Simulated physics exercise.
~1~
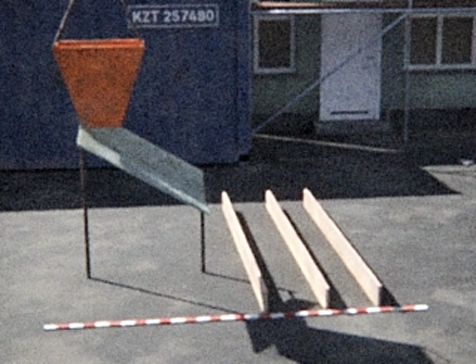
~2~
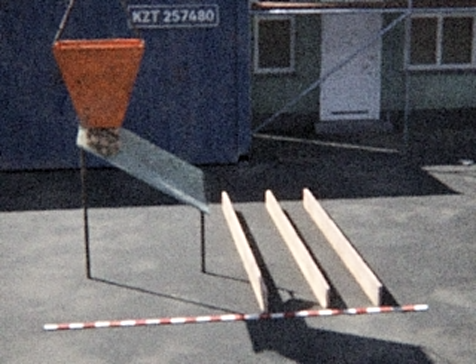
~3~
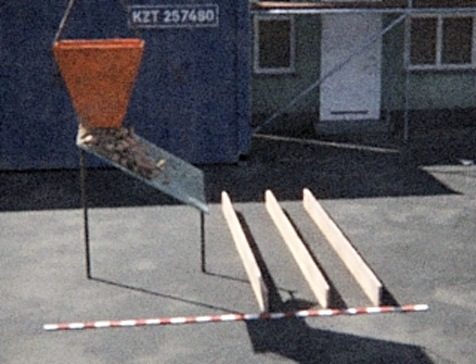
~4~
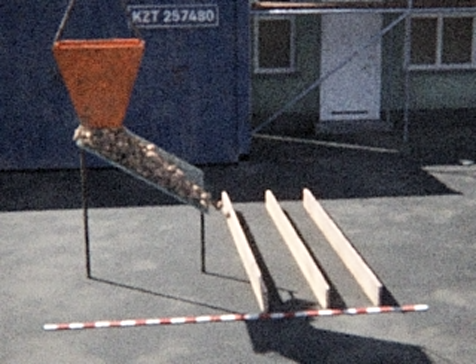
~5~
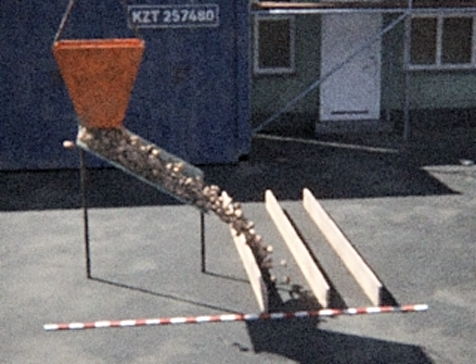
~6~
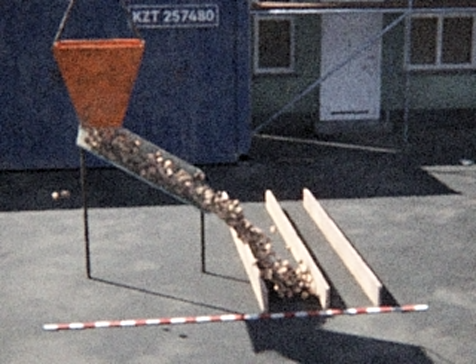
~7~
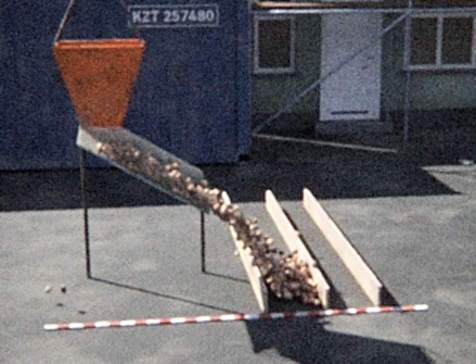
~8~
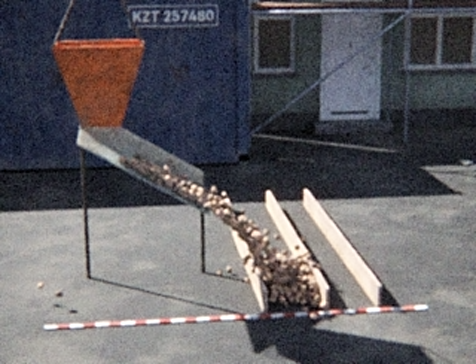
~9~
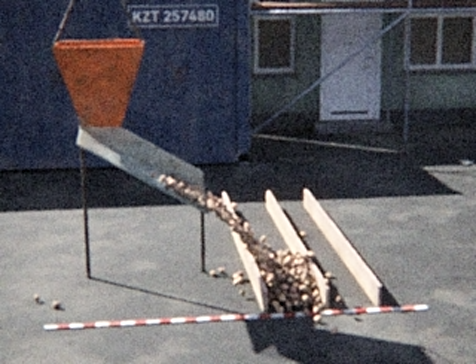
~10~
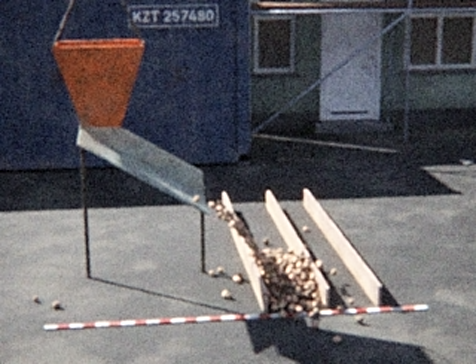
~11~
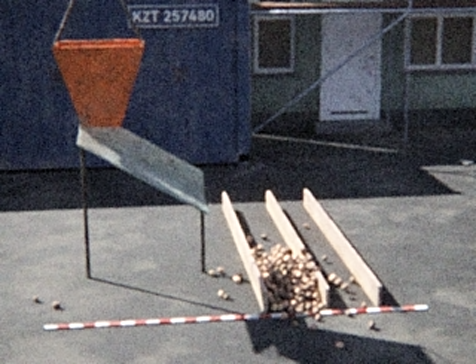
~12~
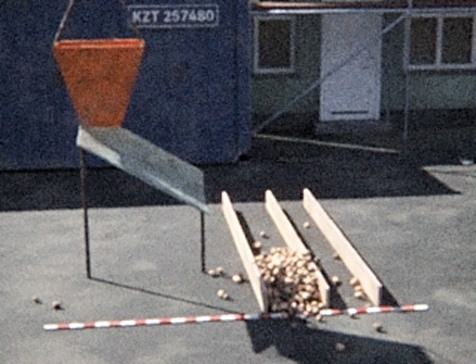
An orange skip hangs still above a sloping grey steel slide on thin legs in a paved yard, seen from a fixed, slightly raised view. Behind it stand a blue container and a pale green building, while three wooden boards form two bays at the right, near a red-and-white striped staff. Brown stones pour from the skip's bottom and run down the slide to the right. They spill over the first board and pile up in the left bay as the slide empties. Most rest there, with a few scattered left of the boards and in the right bay.
